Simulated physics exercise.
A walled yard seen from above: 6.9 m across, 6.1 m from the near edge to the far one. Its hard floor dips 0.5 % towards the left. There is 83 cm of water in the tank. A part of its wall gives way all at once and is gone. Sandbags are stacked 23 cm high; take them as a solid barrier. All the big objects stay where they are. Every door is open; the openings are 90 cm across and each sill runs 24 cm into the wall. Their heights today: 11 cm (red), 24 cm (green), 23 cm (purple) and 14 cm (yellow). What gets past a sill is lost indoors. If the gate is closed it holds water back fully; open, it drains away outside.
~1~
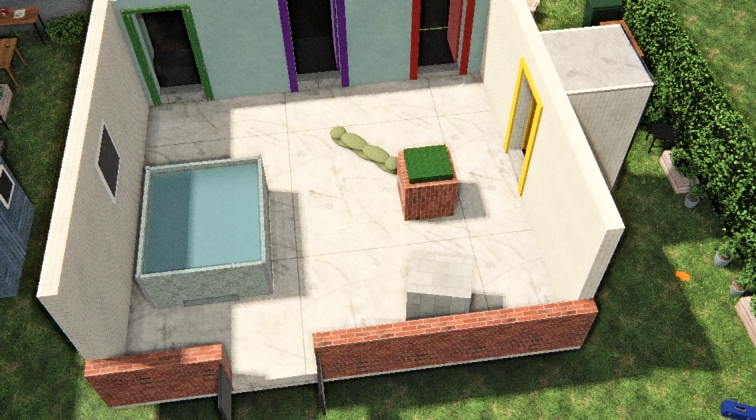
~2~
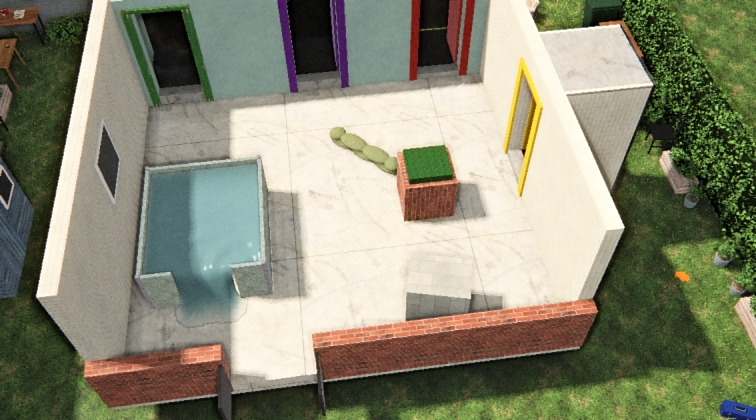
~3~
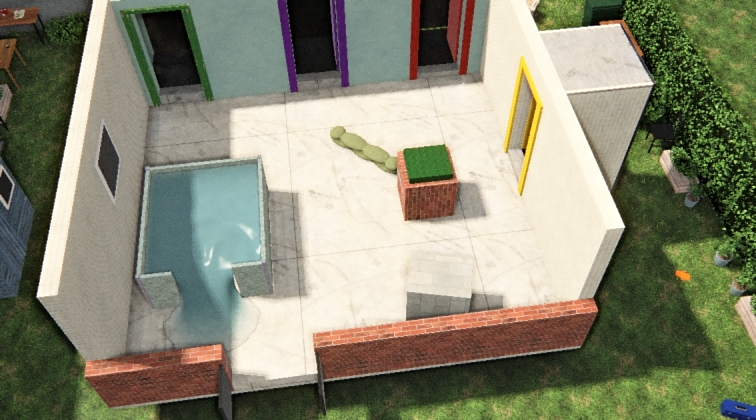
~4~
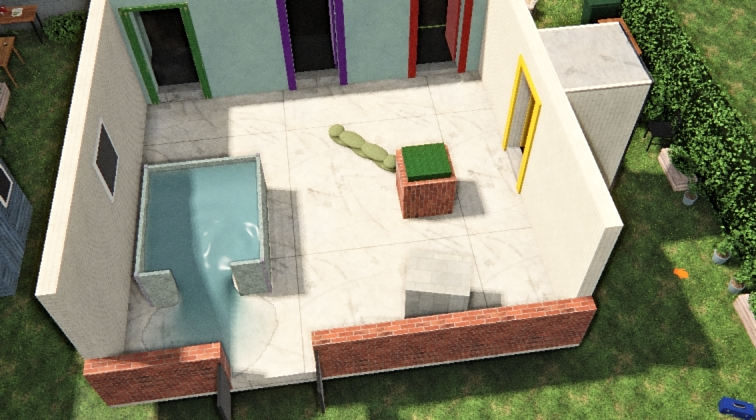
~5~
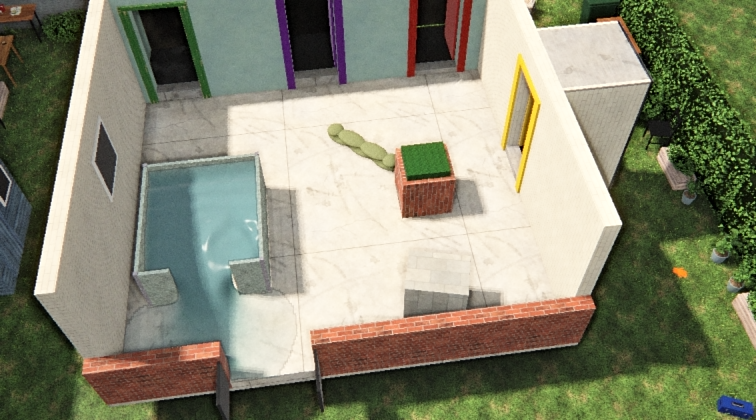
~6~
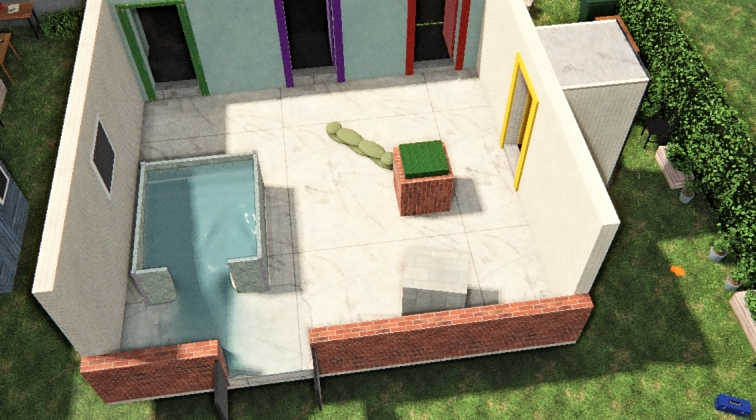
A walled yard with a pale marble-like floor, bordered by grass and a hedge, is seen from high above. A water tank stands at left, a brick block topped with green near the centre beside a short row of sandbags, with green, purple and red doorways behind and a yellow one at right. Part of the tank's front wall vanishes and water pours out, spreading forward across the floor towards the low brick wall, while the view shifts very slightly.
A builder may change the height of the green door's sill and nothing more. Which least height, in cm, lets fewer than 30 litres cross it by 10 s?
Close to 16 cm is just enough.
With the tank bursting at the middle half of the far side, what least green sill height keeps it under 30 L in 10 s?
Some 34 cm.
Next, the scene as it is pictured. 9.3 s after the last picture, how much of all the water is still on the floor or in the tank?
Roughly 64 in a hundred.
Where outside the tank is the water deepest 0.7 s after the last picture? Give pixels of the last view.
Around (131, 378).
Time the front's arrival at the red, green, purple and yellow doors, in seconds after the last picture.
Arrival: Red 5.0 s, green 2.0 s, purple 3.4 s, yellow 5.0 s.
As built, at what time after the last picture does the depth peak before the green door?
Around 2.8 s.
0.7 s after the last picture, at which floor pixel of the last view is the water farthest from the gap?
Around (390, 343).
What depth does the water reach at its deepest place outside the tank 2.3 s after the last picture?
Up to some 36 cm.
Then, 0.7 s after the last picture water covers 10 % of the floor, deepest (64 cm) near (131, 378); it has not reached the green door.
Then, 2.3 s after the last picture water covers 25 % of the floor, deepest (36 cm) near (131, 378); 19 cm at the green door, 0 litres in over its 24 cm sill.
Then, 9.3 s after the last picture water covers 95 % of the floor, deepest (14 cm) near (119, 379); 9 cm at the green door, 1 litre in over its 24 cm sill.
At the green door as built, the water peaked near 22 cm, 2.9 s after the last picture.
Run again over the same 10 s with other heights there, 52 litres in over 13.5 cm, 13 litres over 18.5 cm. The limit of 30 litres is kept from about 16 cm up.
